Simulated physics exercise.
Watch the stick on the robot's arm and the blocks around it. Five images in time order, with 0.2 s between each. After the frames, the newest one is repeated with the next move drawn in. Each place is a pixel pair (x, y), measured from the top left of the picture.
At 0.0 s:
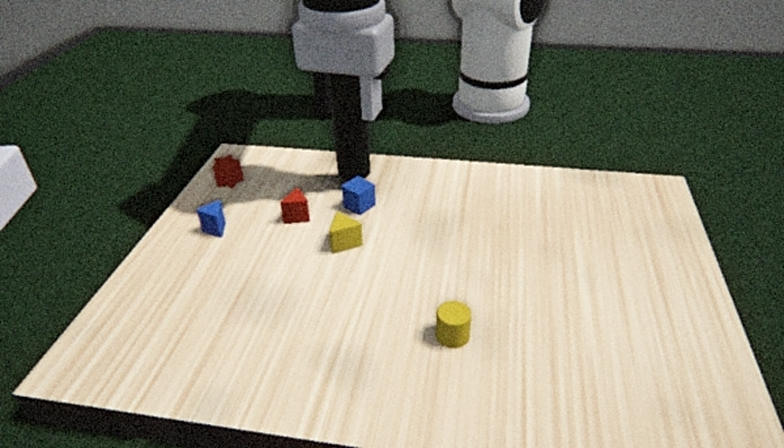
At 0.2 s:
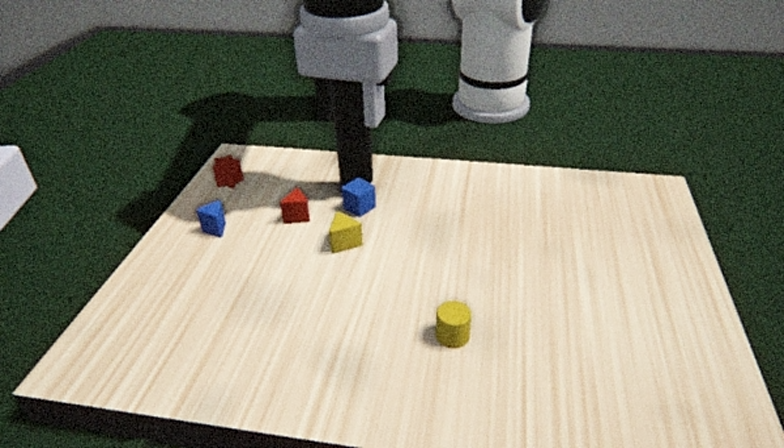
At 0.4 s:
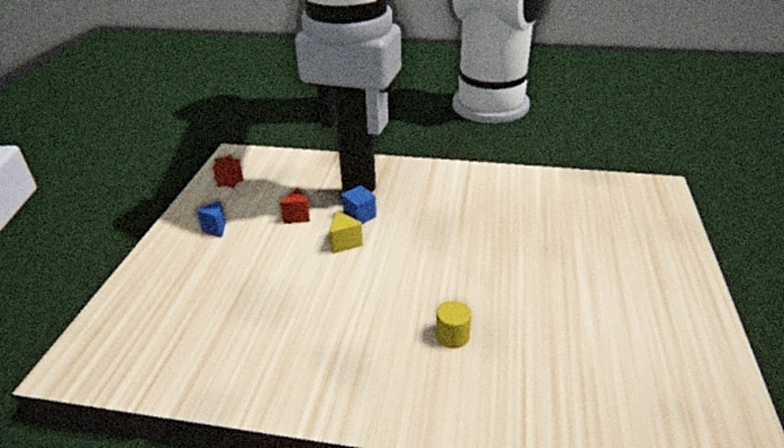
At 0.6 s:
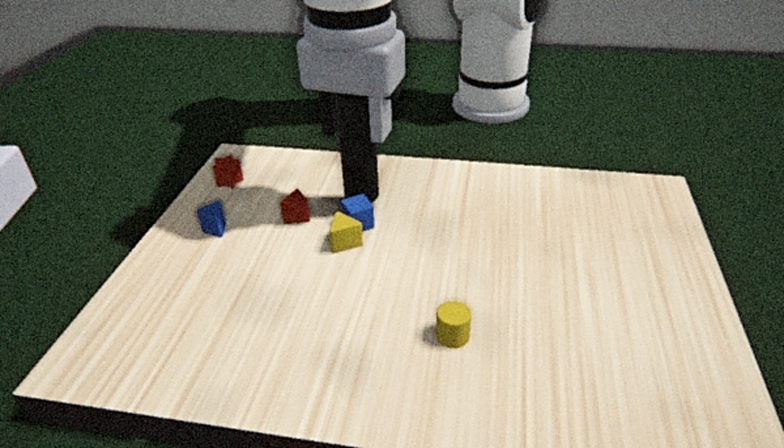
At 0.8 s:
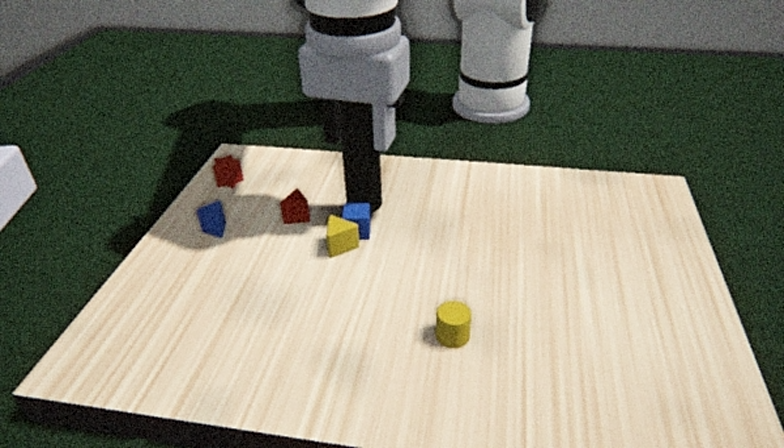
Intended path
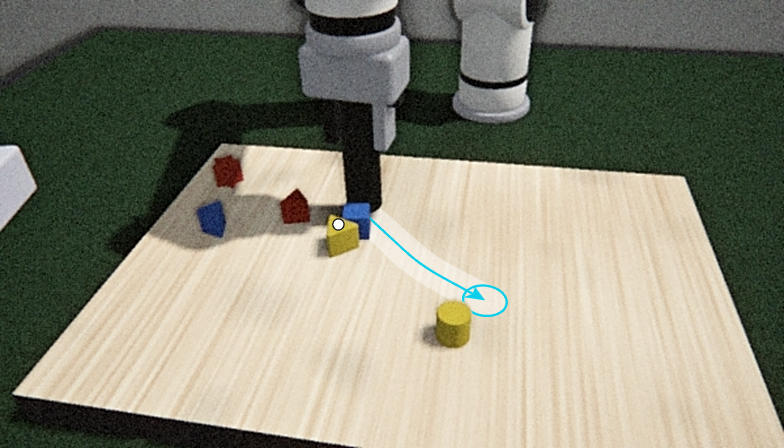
A pale wooden board lies on a dark green surface, seen from a fixed, raised viewpoint in front of it. A robot arm's black stick stands behind a blue block near the top, with a yellow three-sided block just below, red and blue blocks to the left, and a yellow cylinder lower right. The stick edges forward and pushes the blue block a short way against the yellow three-sided block, which shifts and turns slightly.
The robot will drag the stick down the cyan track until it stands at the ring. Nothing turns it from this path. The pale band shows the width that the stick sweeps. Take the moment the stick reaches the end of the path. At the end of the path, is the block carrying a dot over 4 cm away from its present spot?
I believe not.
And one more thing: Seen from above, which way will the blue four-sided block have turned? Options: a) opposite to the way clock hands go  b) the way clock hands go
Option b.
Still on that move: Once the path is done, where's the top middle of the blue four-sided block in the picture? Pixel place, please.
Put as a pixel place, it's (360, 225).
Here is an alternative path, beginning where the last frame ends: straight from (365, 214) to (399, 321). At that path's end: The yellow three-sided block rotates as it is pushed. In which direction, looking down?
I'd predict that, seen from above, the yellow three-sided block rotates clockwise.
The line goes from (365, 214) over (395, 242) and (433, 272) to (485, 300); the dot is on the yellow three-sided block.
The first path, step by step. One third of the way, stick at (395, 232); yellow three-sided block at (333, 229), turned 25° clockwise; blue four-sided block at (360, 225), turned 55° clockwise.
Two thirds of the way, stick at (433, 262); yellow three-sided block at (333, 229), turned 25° clockwise; blue four-sided block at (360, 225), turned 55° clockwise.
At the end, stick at (486, 290); red three-sided block unmoved; yellow three-sided block at (333, 229), turned 25° clockwise; blue four-sided block at (360, 225), turned 55° clockwise; yellow round block unmoved.
